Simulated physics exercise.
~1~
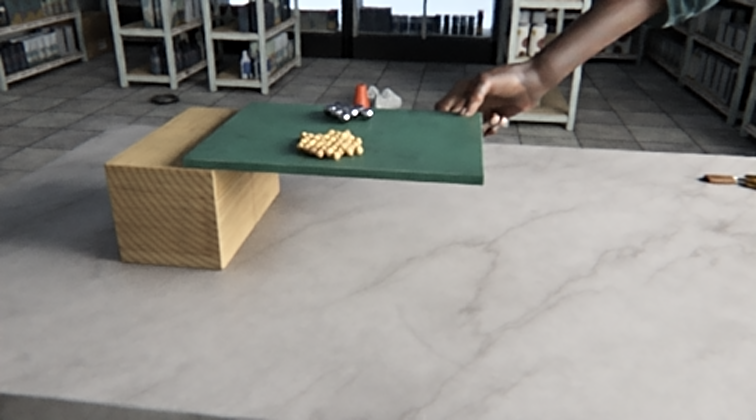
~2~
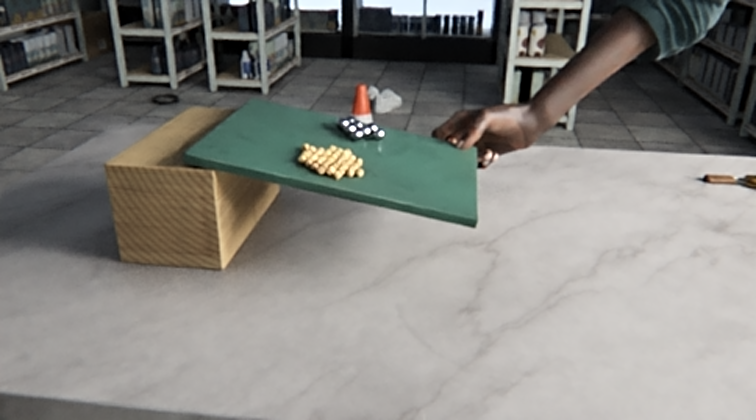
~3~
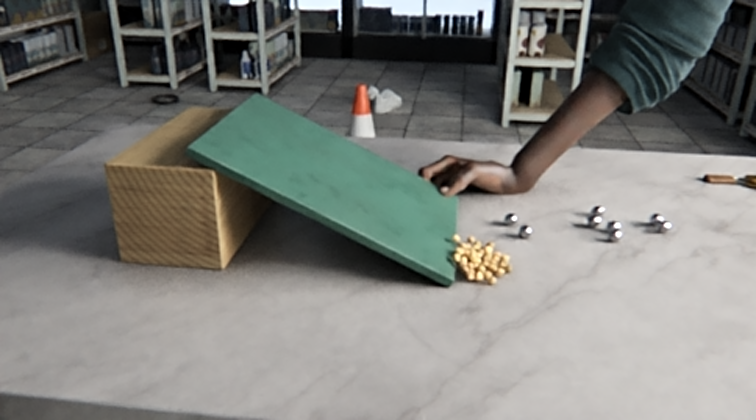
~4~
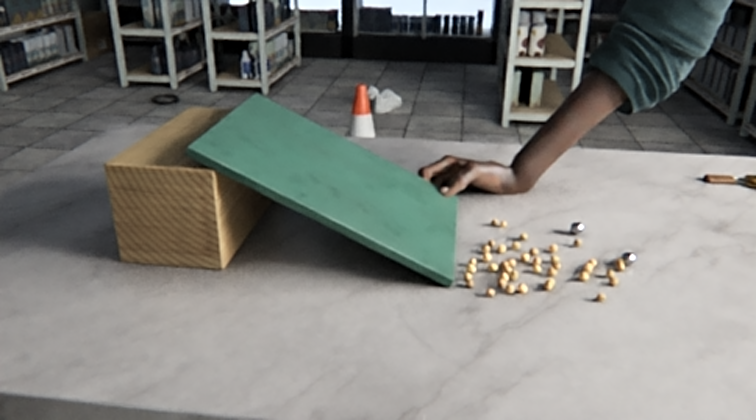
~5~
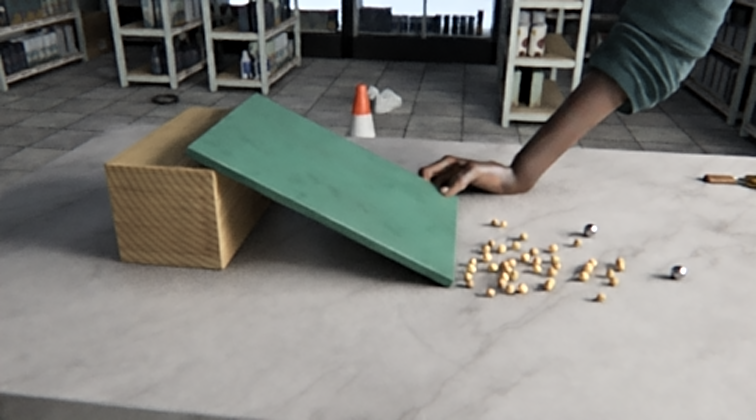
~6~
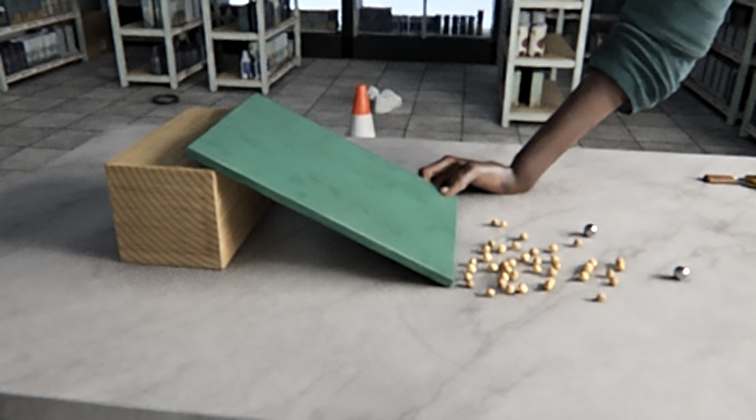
On a marble table, a hand lowers a green board, spilling golden bits and silver balls rightward.
